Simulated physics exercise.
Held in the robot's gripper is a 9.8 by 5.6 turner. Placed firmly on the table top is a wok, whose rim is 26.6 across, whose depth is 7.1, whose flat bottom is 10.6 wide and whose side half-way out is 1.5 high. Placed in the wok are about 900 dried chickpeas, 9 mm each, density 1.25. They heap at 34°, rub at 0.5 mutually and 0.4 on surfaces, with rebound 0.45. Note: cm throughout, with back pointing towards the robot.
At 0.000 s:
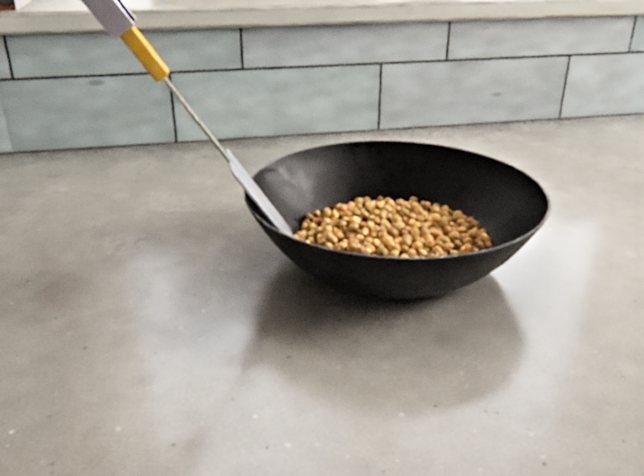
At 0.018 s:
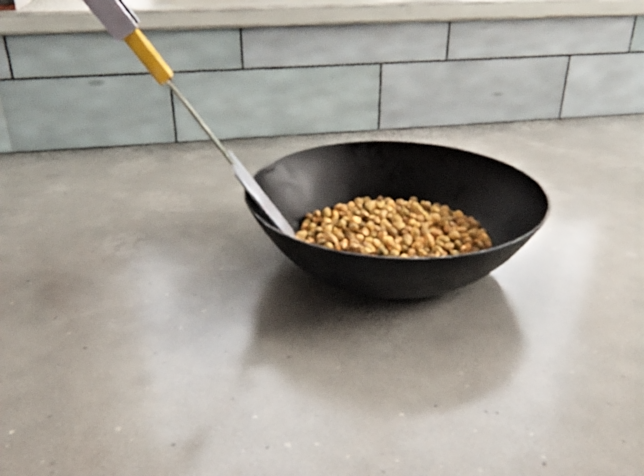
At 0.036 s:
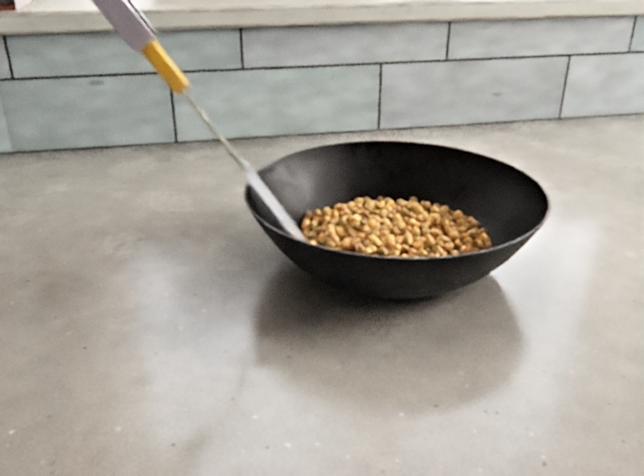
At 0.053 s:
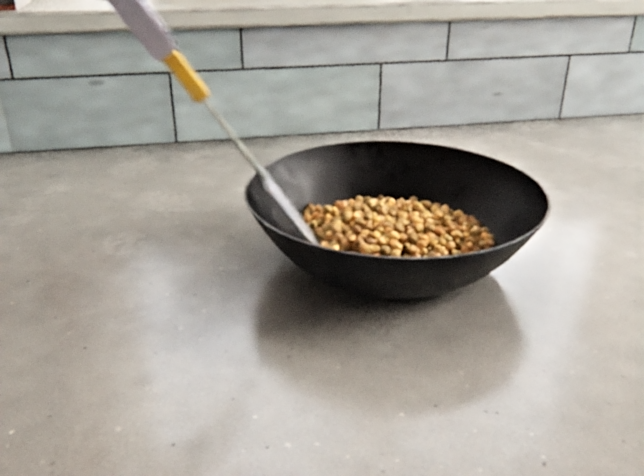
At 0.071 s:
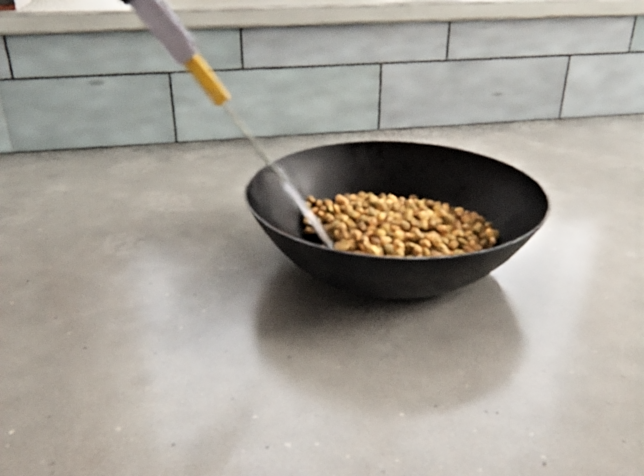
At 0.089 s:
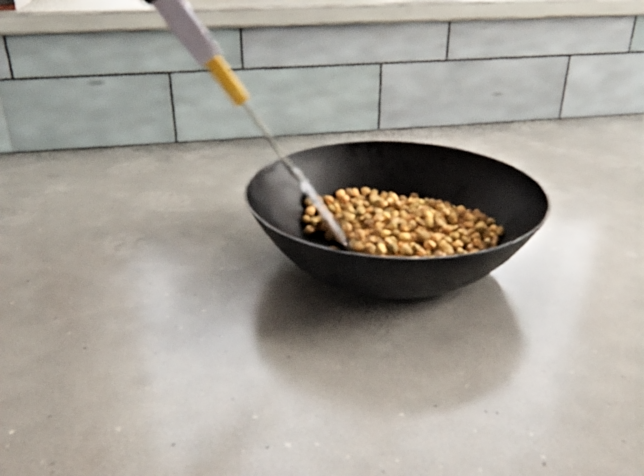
A turner with a yellow-banded handle rested at the left side of a black wok on the grey counter, then slid right into the chickpeas, nudging the heap slightly to the right.
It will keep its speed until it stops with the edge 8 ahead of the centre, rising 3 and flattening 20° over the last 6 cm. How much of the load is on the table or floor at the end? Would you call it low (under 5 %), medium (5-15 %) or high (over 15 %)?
I would call it medium.
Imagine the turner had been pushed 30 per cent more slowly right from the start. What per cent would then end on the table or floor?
I'd reckon close to 0 per cent.
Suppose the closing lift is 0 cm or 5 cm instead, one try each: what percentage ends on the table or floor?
I'd put it near 0 in a hundred, then near 10 in a hundred.
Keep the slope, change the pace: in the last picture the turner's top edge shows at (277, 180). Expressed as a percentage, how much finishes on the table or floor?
Some 0 percent.
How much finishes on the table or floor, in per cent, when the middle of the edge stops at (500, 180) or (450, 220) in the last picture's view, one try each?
Estimates, in order: 20 % and 0 %.
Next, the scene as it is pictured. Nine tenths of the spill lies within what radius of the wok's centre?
About 40 cm.
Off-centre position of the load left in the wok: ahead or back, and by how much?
I'd put it at roughly 3.5 cm toward the front.
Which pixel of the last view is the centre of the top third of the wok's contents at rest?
The centre sits at about (469, 217).
After 0.13 s, sloping 57°, highest piece 10 above the table; 900 in the wok.
After 0.18 s, sloping 49°, highest piece 14 above the table; 899 in the wok, 1 on the blade or in flight.
After 0.40 s, sloping 37°, highest piece 8 above the table; 832 in the wok, 37 on the table or floor, 31 on the blade or in flight.
After 1.45 s, sloping 37°, highest piece 7 above the table; 831 in the wok, 69 on the table or floor.
In the end, 831 in the wok, 69 on the table or floor. That is 8 % on the table or floor.
